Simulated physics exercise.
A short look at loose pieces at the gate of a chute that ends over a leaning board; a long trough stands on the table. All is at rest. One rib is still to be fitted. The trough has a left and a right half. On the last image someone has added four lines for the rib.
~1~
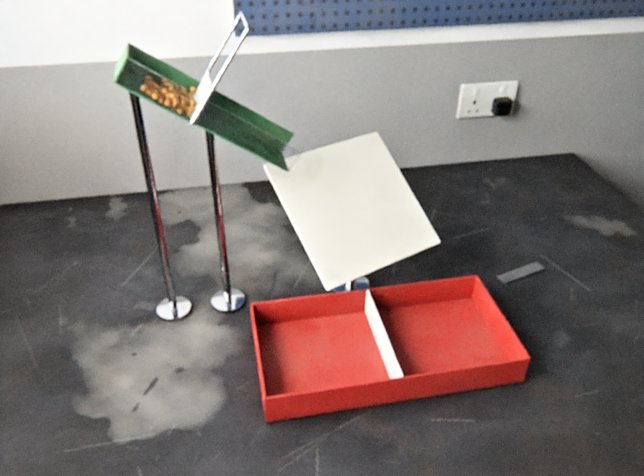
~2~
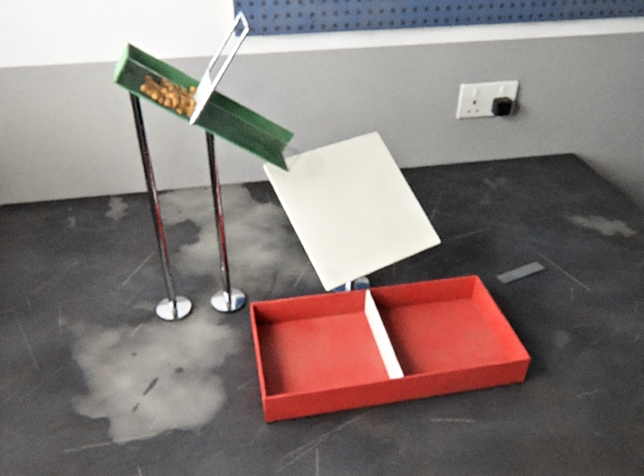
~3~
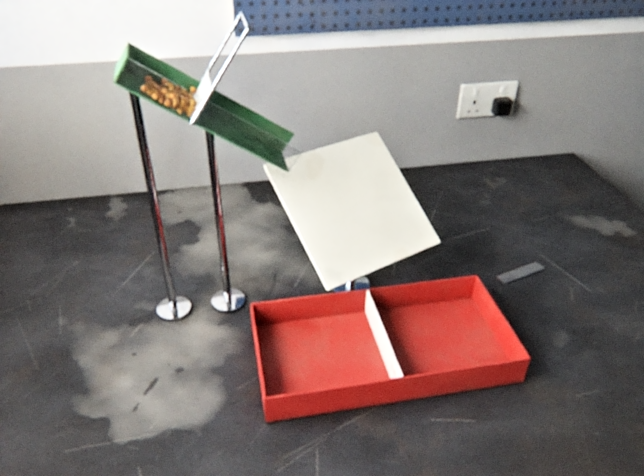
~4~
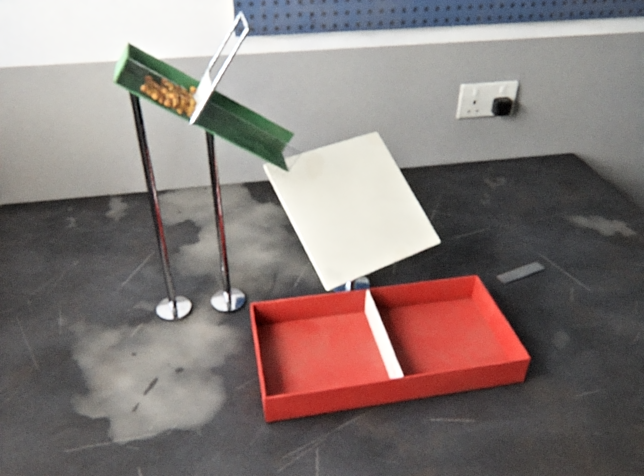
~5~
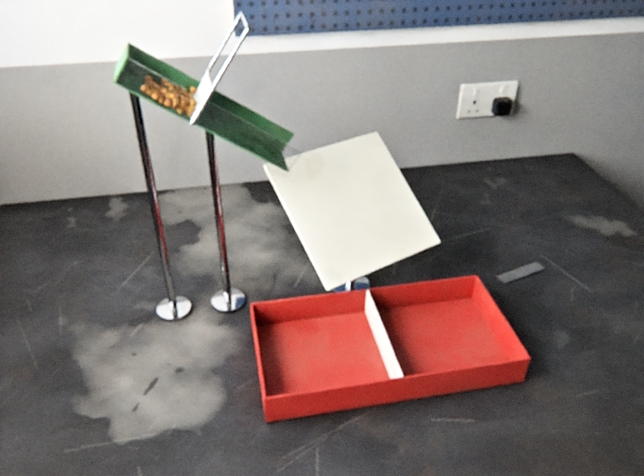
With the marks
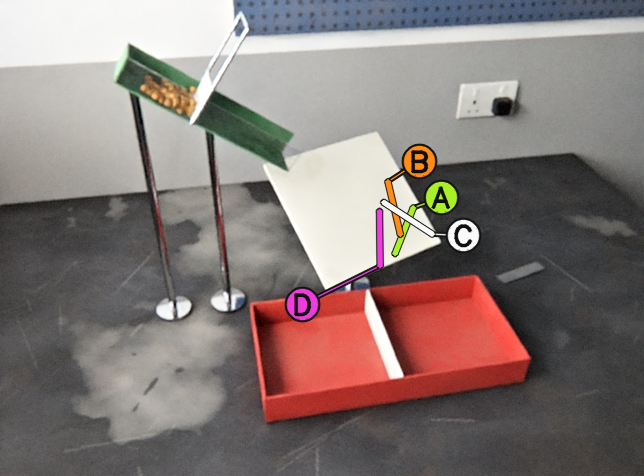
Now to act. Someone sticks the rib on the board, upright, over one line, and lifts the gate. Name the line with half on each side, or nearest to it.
D works best here.
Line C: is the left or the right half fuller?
The right half.
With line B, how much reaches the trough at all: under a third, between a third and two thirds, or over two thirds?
Over two thirds.
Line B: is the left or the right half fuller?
More lands on the right.
On the marked copy, line A from (413, 207) to (395, 253); line B from (387, 181) to (400, 234); line C from (383, 202) to (432, 234); line D from (379, 211) to (380, 265).
If A is chosen, of what is caught, a small part in the left half, nearly all in the right.
If B is chosen, of what is caught, none in the left half, all in the right.
If C is chosen, of what is caught, none in the left half, all in the right.
If D is chosen, of what is caught, about two thirds in the left half, about a third in the right.
